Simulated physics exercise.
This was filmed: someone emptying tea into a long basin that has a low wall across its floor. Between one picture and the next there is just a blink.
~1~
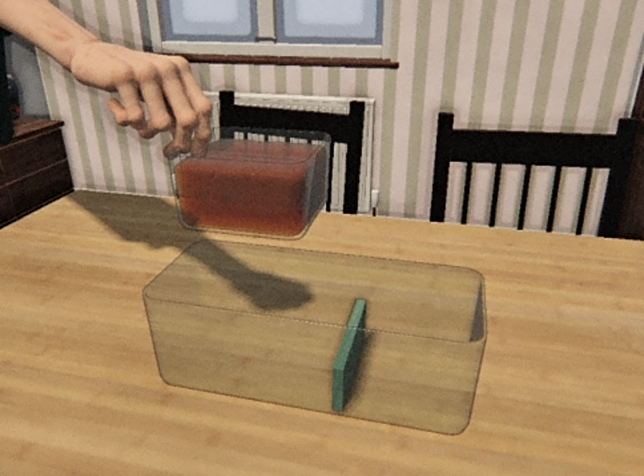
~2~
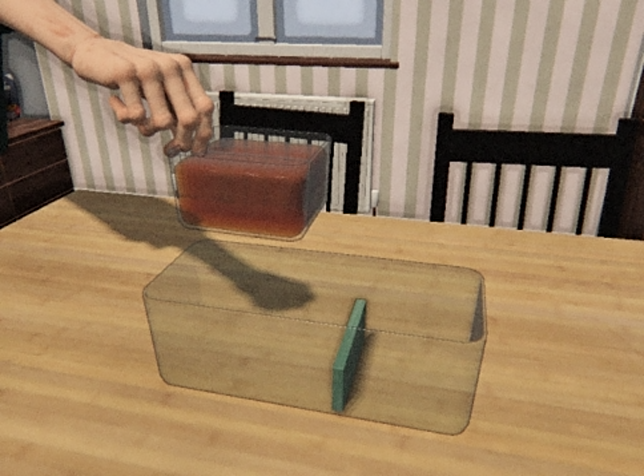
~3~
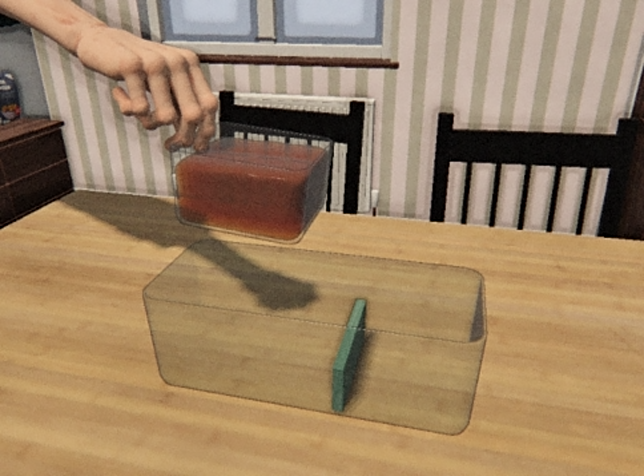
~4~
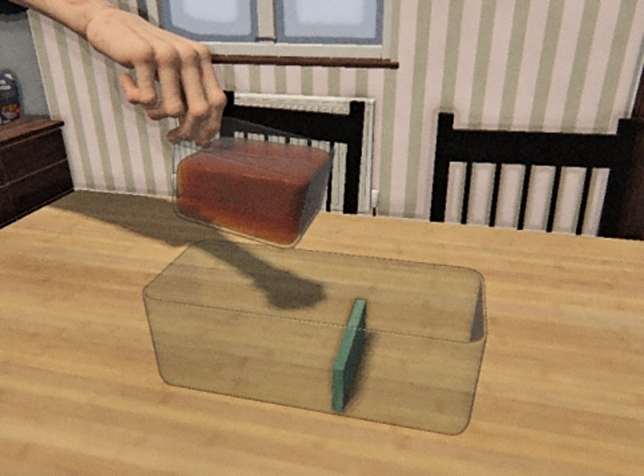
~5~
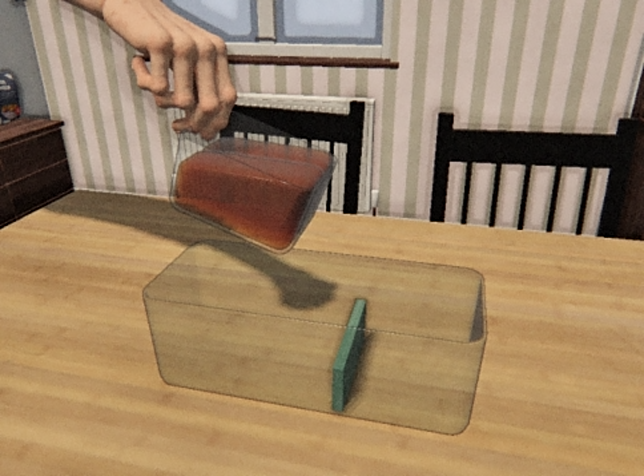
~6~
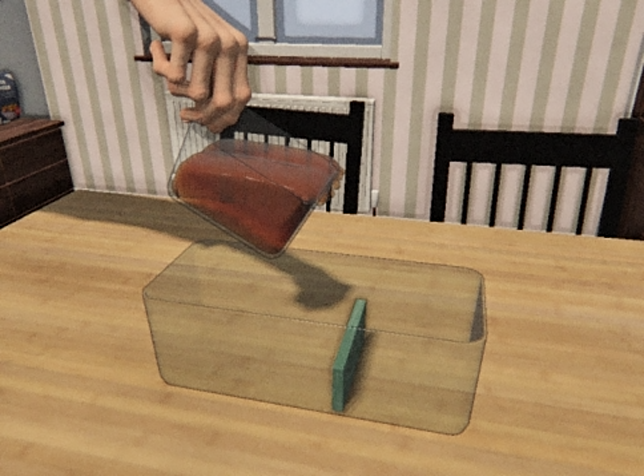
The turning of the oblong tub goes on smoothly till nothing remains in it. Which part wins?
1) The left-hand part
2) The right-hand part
The answer is 2.
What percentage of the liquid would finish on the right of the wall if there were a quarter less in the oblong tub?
It comes to near 60 per cent.
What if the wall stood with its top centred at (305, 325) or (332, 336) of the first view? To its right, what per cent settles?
Estimated: 90 % first, 80 % second.
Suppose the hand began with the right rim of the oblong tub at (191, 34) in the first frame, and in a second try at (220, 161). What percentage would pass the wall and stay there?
Estimate: 5 per cent, then 5 per cent.
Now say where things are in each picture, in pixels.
In the first picture, it leans 0°; its right rim is at (318, 150); the tea meets the walls at (197, 150) and (318, 159); the long basin's rim runs from (170, 266) to (484, 305); the wall's top is at (351, 332).
In the second picture, it leans 1°; its right rim is at (319, 152); the tea meets the walls at (197, 150) and (319, 159).
In the third picture, it leans 5°; its right rim is at (321, 156); the tea meets the walls at (198, 149) and (320, 162).
In the fourth picture, it leans 12°; its right rim is at (324, 165); the tea meets the walls at (201, 148) and (324, 163).
In the fifth picture, it leans 20°; its right rim is at (326, 175); the tea meets the walls at (201, 150) and (328, 167); 1 per cent is over the edge.
In the sixth picture, it leans 30°; its right rim is at (327, 188); the tea meets the walls at (201, 151) and (330, 179); 5 per cent is over the edge.
A moment on, the tilt is 86° and 32 per cent is still to pour, 1 is left of the wall and 32 right of it.
Next, the tilt is 96° and 9 per cent is still to pour, 13 is left of the wall and 69 right of it.
Then the tilt is 96° and 2 per cent is still to pour, 23 is left of the wall and 68 right of it.
Later the tilt is 96° and 1 per cent is still to pour, 27 is left of the wall and 67 right of it.
In the end 28 per cent lies left of the wall, 67 right of it and 5 outside.
